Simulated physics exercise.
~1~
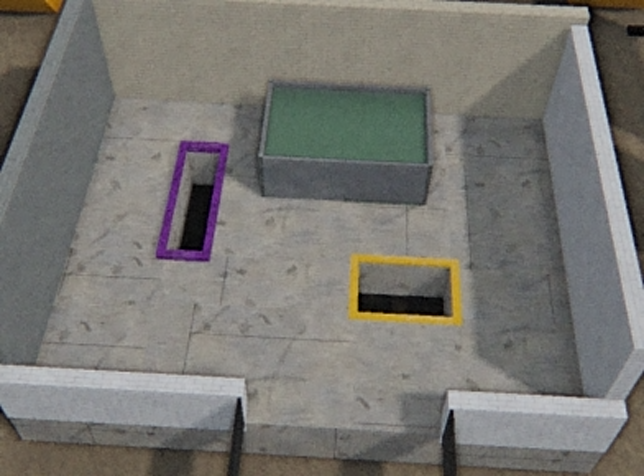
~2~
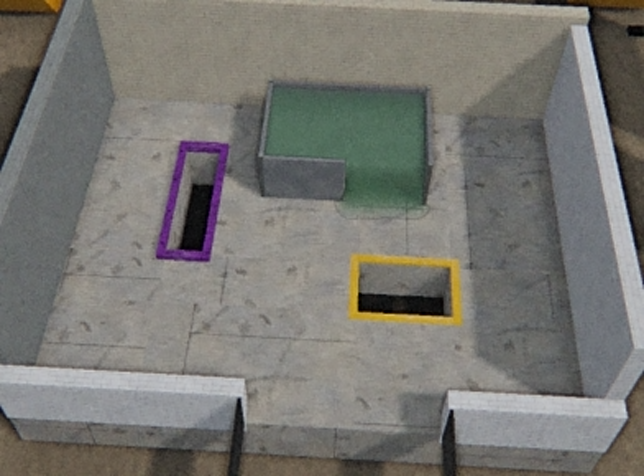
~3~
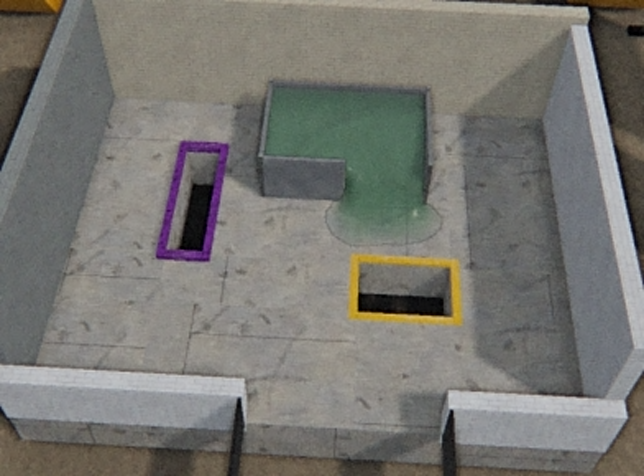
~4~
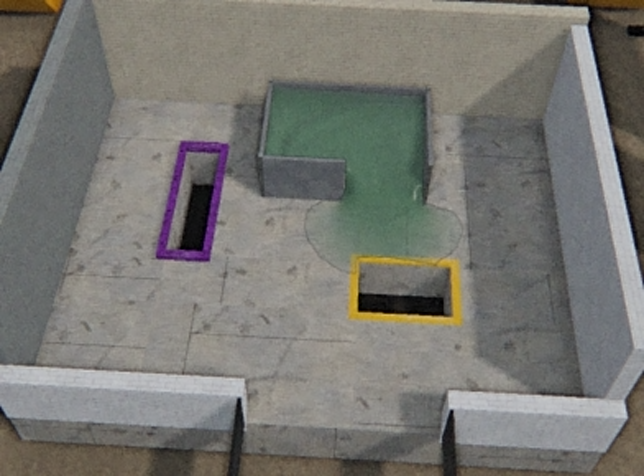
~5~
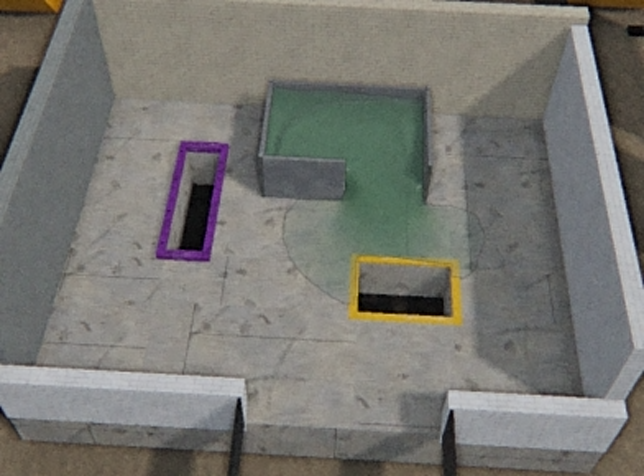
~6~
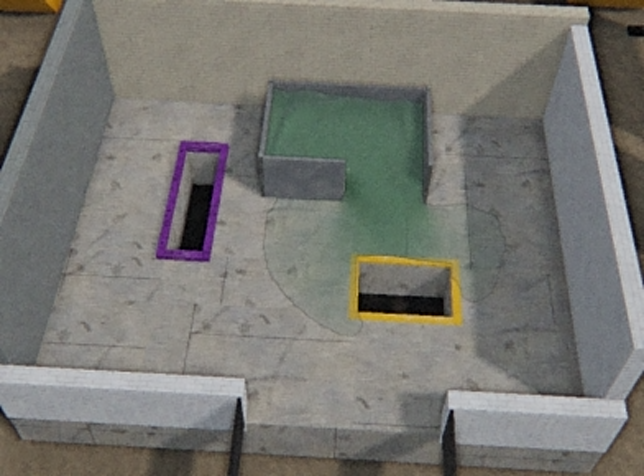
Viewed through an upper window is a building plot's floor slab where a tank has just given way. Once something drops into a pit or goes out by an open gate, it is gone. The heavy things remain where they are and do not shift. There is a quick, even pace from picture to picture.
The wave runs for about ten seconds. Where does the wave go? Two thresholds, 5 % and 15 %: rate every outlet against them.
Rating by outlet: Gate - between the two, purple pit - below both, yellow pit - above both.
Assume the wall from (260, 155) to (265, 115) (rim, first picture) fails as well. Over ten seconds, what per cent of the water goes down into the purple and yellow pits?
Approximately, purple takes 55 % and yellow takes 0 %.
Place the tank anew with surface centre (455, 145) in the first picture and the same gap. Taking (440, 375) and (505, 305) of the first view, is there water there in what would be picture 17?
One after the other, they come out submerged and submerged.
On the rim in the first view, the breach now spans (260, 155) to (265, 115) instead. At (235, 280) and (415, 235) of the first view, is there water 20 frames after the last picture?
Result, in sequence: Inundated; untouched by the flood.
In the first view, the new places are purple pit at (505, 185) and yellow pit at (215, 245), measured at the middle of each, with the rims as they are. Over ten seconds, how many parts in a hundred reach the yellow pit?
Note: Yellow pit, 2 percent.
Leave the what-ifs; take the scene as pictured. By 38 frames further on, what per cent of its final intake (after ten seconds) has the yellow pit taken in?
It comes to around 85 percent of the ten-second total.
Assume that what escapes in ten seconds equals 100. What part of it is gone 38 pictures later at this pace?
Around 85 percent.
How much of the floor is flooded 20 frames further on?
About 45 %.
A moment on, water covers 25 % of the floor; the gate 0 %, the purple pit 0 %, the yellow pit 17 %.
Next, water covers 30 % of the floor; the gate 2 %, the purple pit 0 %, the yellow pit 29 %.
Then, water covers 45 % of the floor; the gate 3 %, the purple pit 0 %, the yellow pit 40 %.
Later, water covers 50 % of the floor; the gate 5 %, the purple pit 0 %, the yellow pit 53 %.
In the end, water covers 65 % of the floor; the gate 7 %, the purple pit 0 %, the yellow pit 61 %.
